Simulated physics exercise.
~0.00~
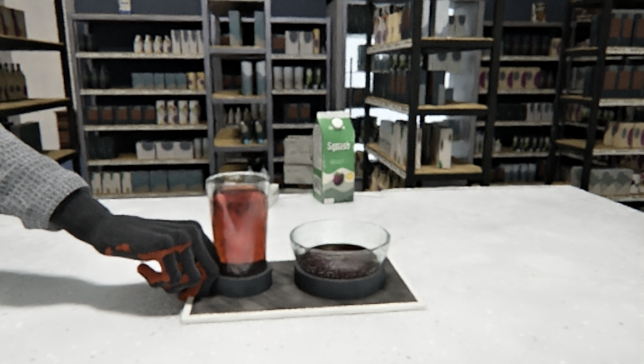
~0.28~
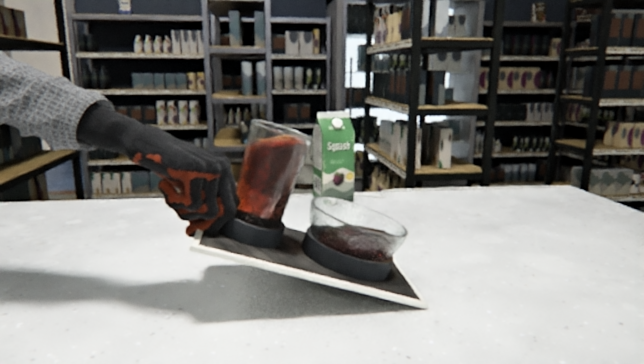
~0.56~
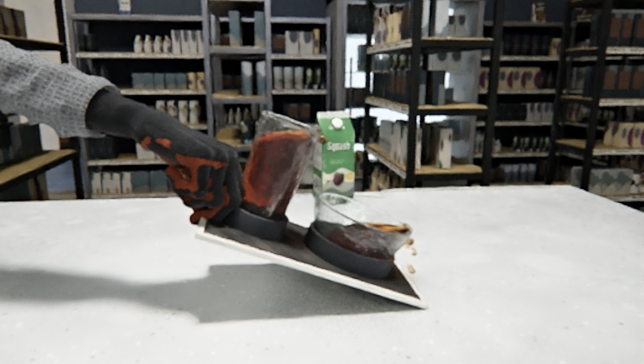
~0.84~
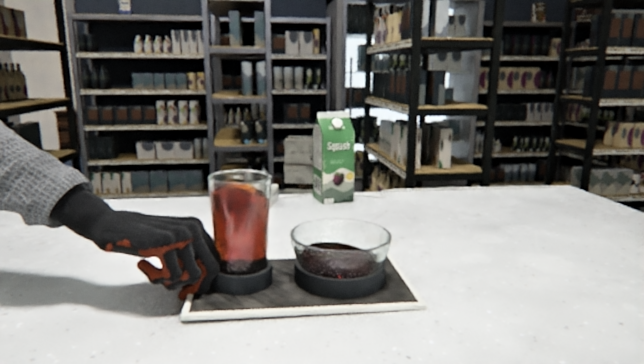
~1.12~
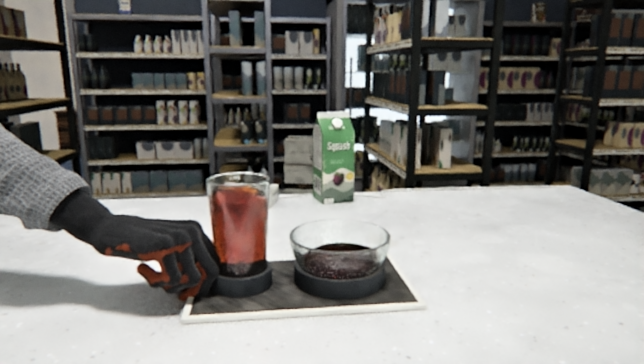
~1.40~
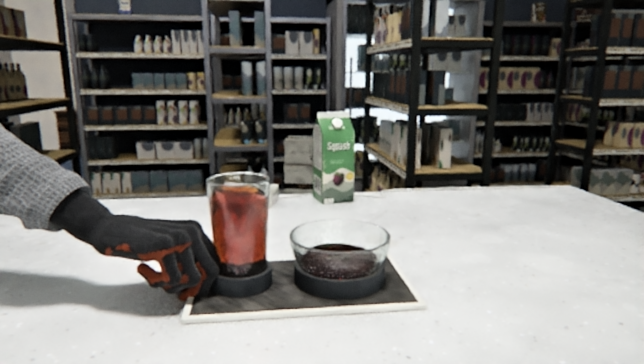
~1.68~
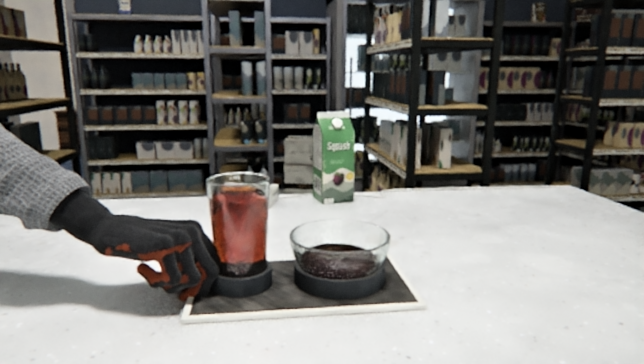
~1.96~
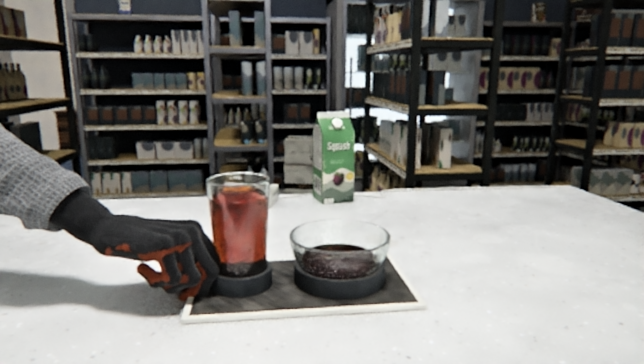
A tall glass of reddish-brown tea stands beside a round glass bowl of darker tea, both set in black holders on a dark, pale-edged tray. They rest on a white table, seen from the front in a room lined with dark shelves, with a green and white carton behind. A dark-gloved hand with orange-red patches reaches from the left and lifts the tray's left edge steeply. The tea tilts, the glass slops over, and drops fly off the bowl's right rim. The hand lowers the tray flat, and everything settles upright, the hand still at its edge.
